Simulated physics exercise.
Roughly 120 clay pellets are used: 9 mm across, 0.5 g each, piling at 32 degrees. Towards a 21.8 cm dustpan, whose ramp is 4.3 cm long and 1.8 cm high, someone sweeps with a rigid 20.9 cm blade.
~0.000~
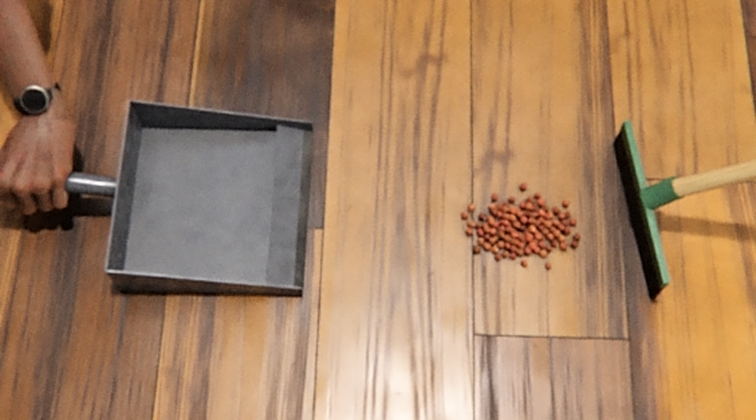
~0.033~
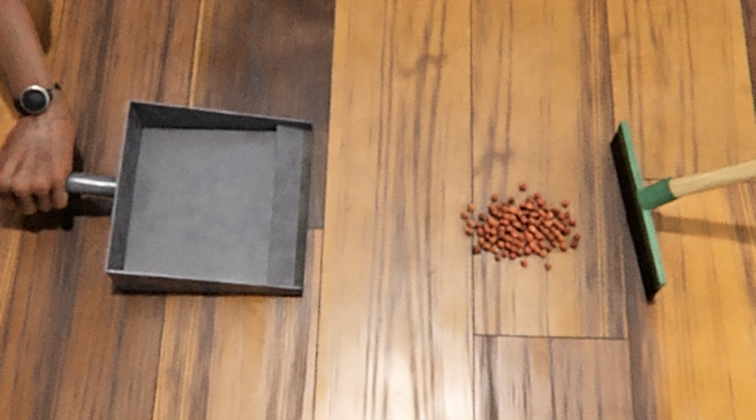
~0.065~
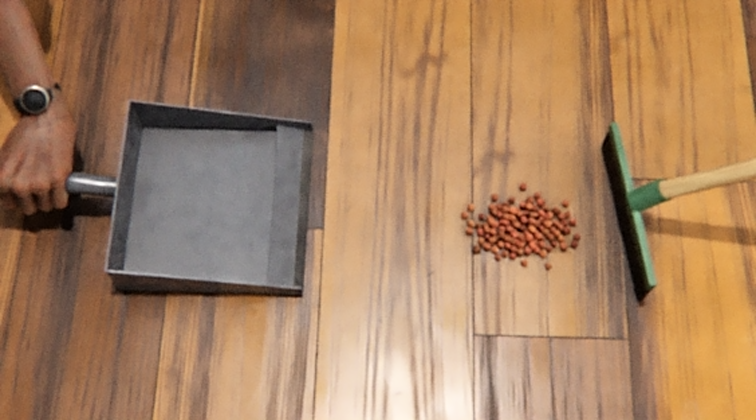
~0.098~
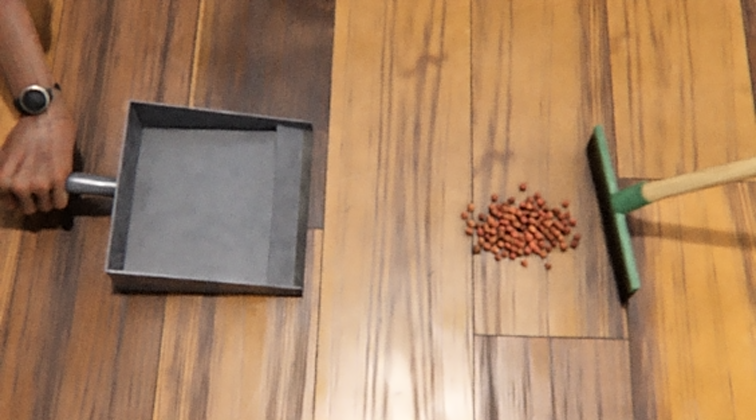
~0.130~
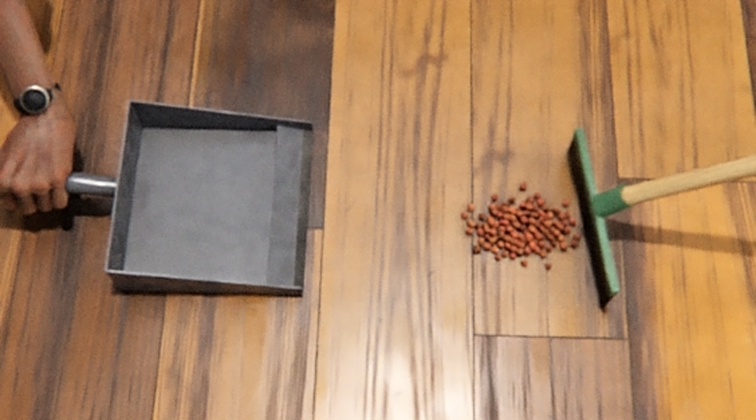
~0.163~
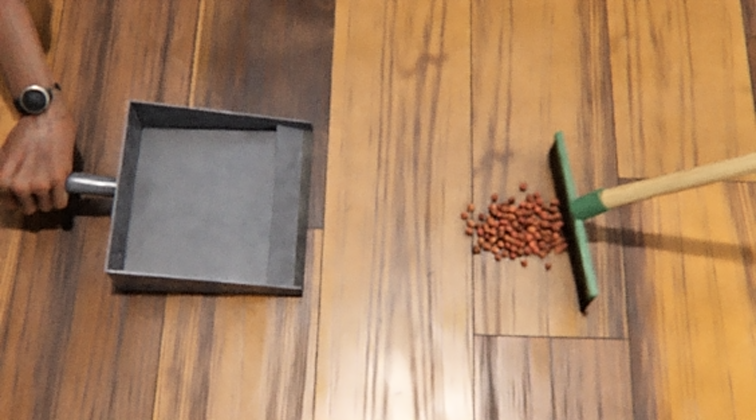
The clip opens on a plank floor with a hand holding a grey dustpan still at the left, a loose pile of small reddish-brown pellets right of centre, and a green broom-like blade further right. The blade slides left across the gap, then meets the pile's right edge and nudges the nearest pellets.
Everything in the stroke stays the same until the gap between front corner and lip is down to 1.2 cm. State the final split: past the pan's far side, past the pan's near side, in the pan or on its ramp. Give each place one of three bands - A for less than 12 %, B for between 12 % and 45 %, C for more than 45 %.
One by one: Far side: A sprinkling, near side: A solid amount, pan: A solid amount.
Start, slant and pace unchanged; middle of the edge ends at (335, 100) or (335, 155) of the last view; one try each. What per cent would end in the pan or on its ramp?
The two tries give roughly 5 and 20 %.
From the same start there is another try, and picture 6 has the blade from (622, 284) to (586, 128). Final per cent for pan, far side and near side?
Per cent by place - pan 25, far side 0, near side 10.
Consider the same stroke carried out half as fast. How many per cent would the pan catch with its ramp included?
I'd put it at close to 30 per cent.
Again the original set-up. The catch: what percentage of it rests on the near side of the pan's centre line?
Roughly 90 per cent.
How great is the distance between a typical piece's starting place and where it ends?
I'd say close to 28 cm.
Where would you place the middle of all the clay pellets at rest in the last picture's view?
Somewhere near (302, 263) in the last picture.
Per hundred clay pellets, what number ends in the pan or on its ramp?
Estimate: Near 30 %.
Then, at 0.36 s, middle of the blade 17 cm from the lip; 0 % over the lip, far side 0 %, near side 5 %.
After 0.50 s, middle of the blade 7 cm from the lip; 0 % over the lip, far side 0 %, near side 20 %.
After 0.76 s, middle of the blade 3 cm from the lip; 30 % over the lip, far side 0 %, near side 20 %.
In the end, at 1.2 s, far side 0 %, near side 20 %, pan 30 %, in front of the lip or behind the blade 45 %.
